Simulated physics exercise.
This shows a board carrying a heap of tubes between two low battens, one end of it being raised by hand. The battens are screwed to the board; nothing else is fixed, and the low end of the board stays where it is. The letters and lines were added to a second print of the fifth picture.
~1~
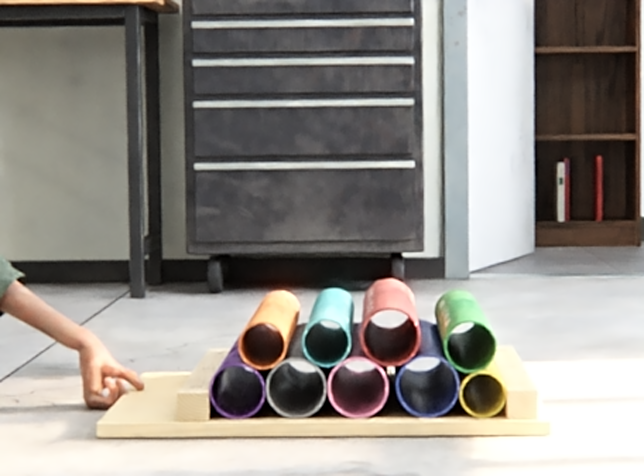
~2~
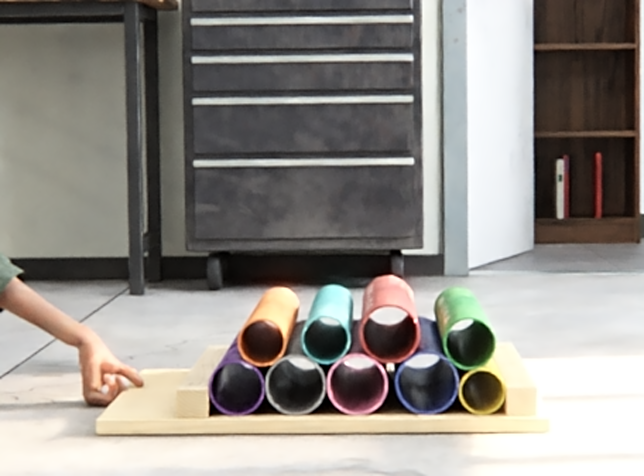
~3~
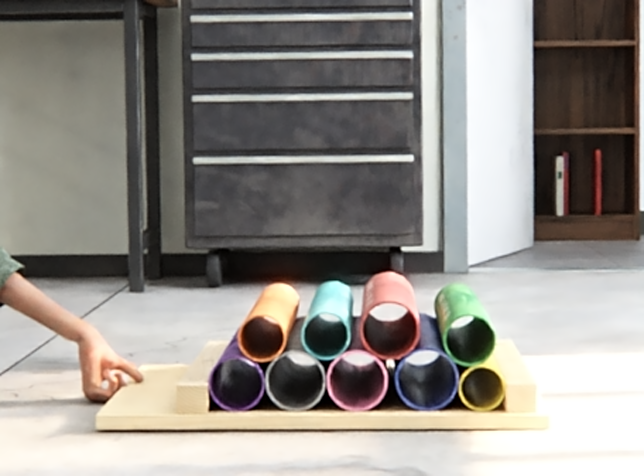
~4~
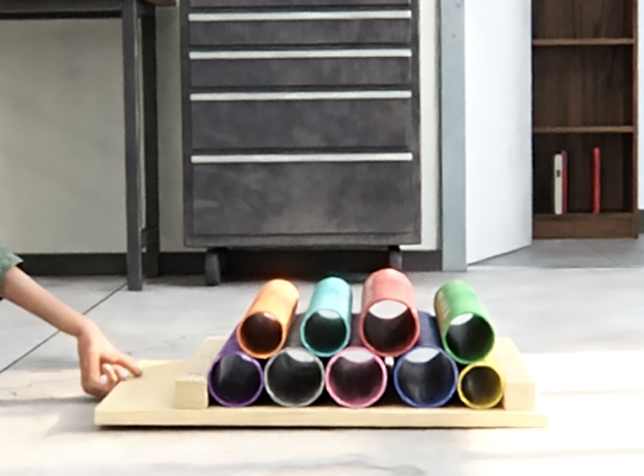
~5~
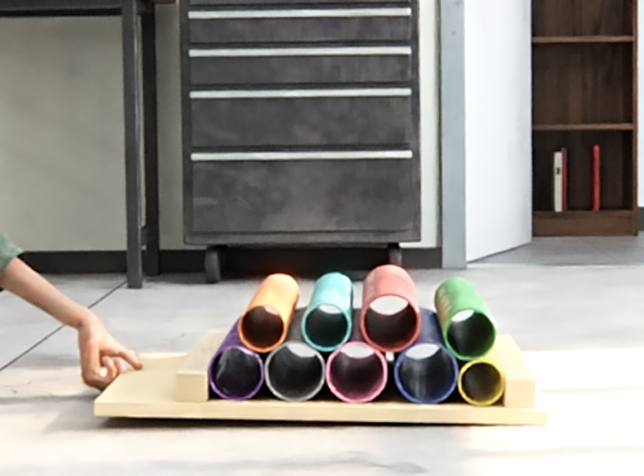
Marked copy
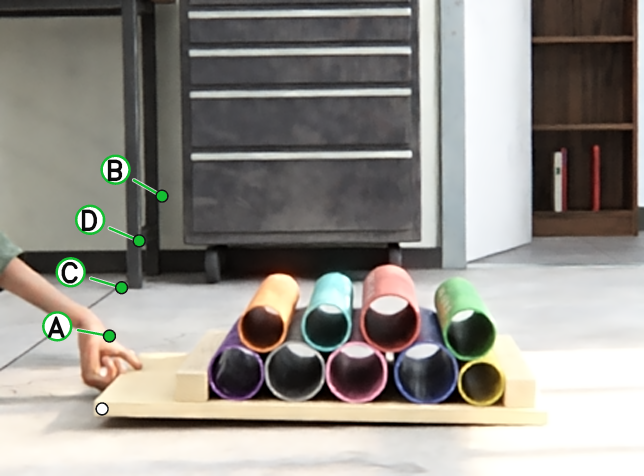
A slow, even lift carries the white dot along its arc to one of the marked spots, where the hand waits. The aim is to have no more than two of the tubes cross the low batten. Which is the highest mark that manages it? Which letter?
The answer is mark B.
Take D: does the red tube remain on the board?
Yes, with D.
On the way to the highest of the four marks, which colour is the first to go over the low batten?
The green one.
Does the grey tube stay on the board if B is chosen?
The grey tube: Yes.
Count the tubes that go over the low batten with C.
It comes to one.
On the copy, A at (110, 336); B at (162, 196); C at (121, 288); D at (139, 241); the white dot at (102, 409).
On B. First, board at 17°.
Then, board at 30°.
Finally, board at 30°, one over the low batten (green).
By contrast, A none over the low batten; C one over the low batten (green); D one over the low batten (green).
